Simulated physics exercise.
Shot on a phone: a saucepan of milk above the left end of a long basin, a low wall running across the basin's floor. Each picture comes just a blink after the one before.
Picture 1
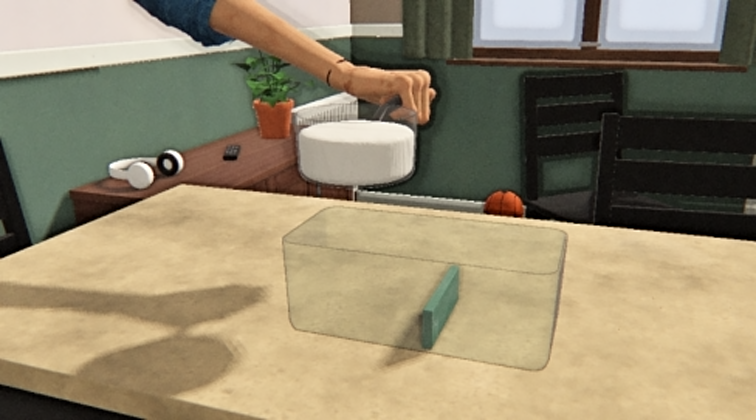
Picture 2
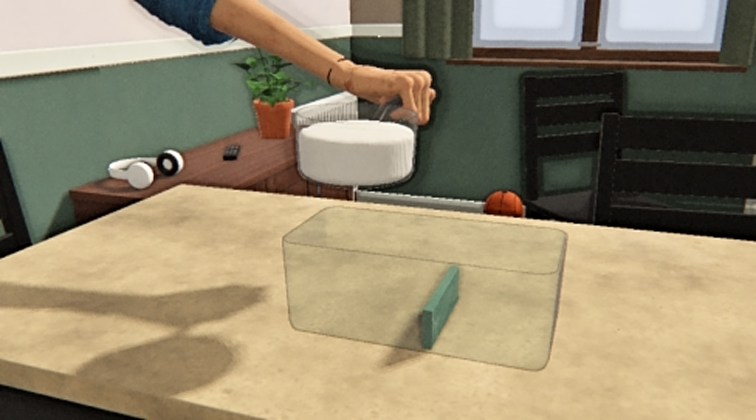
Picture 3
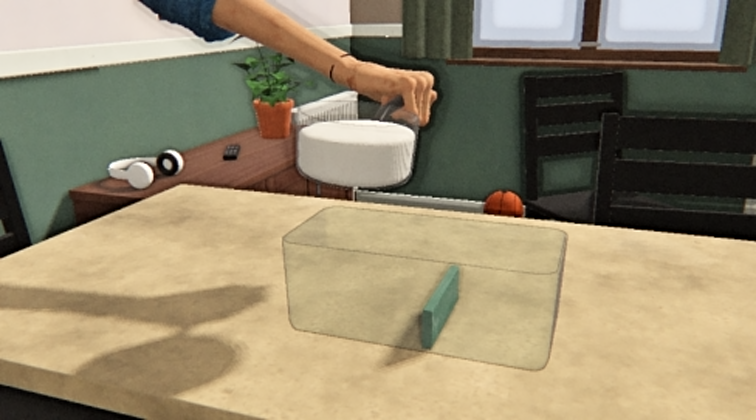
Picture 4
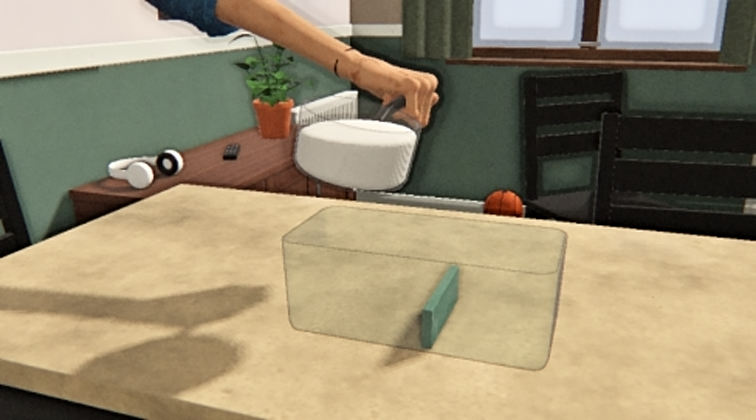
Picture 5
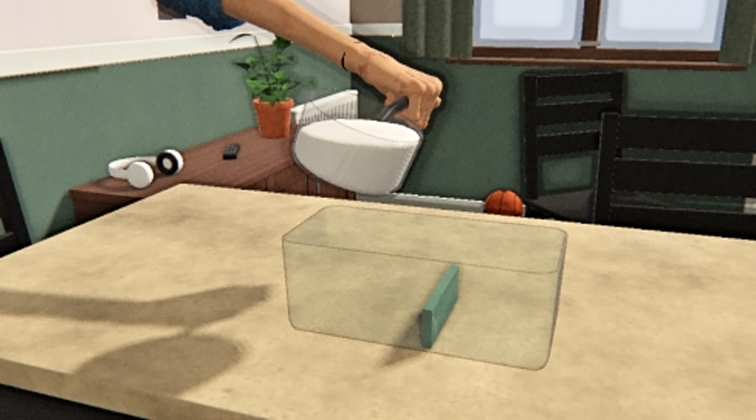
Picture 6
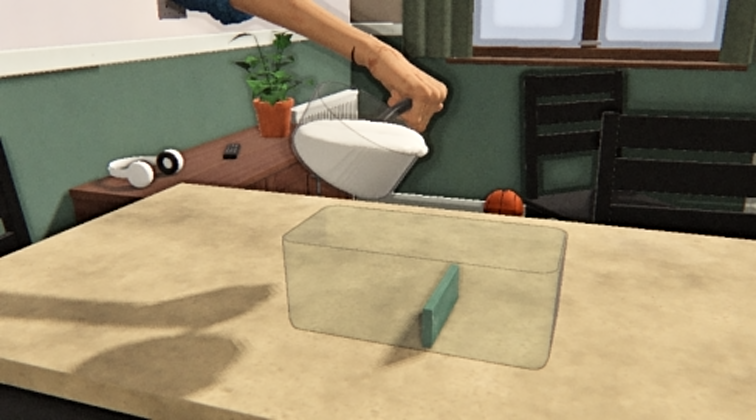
A saucepan of white milk, held by a hand above the left part of a long clear basin with a low green wall across its floor, starts out level. The hand tilts it to the right, slowly at first and then more steeply, and the milk shifts to the lowered right rim, where a little crosses the edge.
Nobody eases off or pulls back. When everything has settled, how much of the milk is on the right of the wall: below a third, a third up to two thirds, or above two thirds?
The right side ends up with a third up to two thirds of it.
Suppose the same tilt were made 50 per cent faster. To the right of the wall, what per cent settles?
Roughly 35 percent.
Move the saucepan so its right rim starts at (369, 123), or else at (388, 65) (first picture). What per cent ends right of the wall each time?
One after the other: 5 %, 35 %.
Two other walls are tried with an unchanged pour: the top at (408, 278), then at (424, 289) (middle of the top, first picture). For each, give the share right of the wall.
It would come to roughly 85 per cent the first time and roughly 70 per cent the second.
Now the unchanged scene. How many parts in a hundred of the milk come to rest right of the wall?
Close to 55 percent.
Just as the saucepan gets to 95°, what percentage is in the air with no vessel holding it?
Something close to 30 percent of it.
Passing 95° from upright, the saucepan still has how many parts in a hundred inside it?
Some 25 in a hundred has yet to spill out.
A moment on, the tilt is 95° and 27 per cent is still to pour, 8 is left of the wall and 36 right of it.
Next, the tilt is 114° and 3 per cent is still to pour, 40 is left of the wall and 53 right of it.
Then the tilt is 114° and 0 per cent is still to pour, 46 is left of the wall and 53 right of it.
Later the tilt is 114° and 0 per cent is still to pour, 46 is left of the wall and 53 right of it.
Finally, 46 per cent lies left of the wall, 53 right of it and 1 outside.
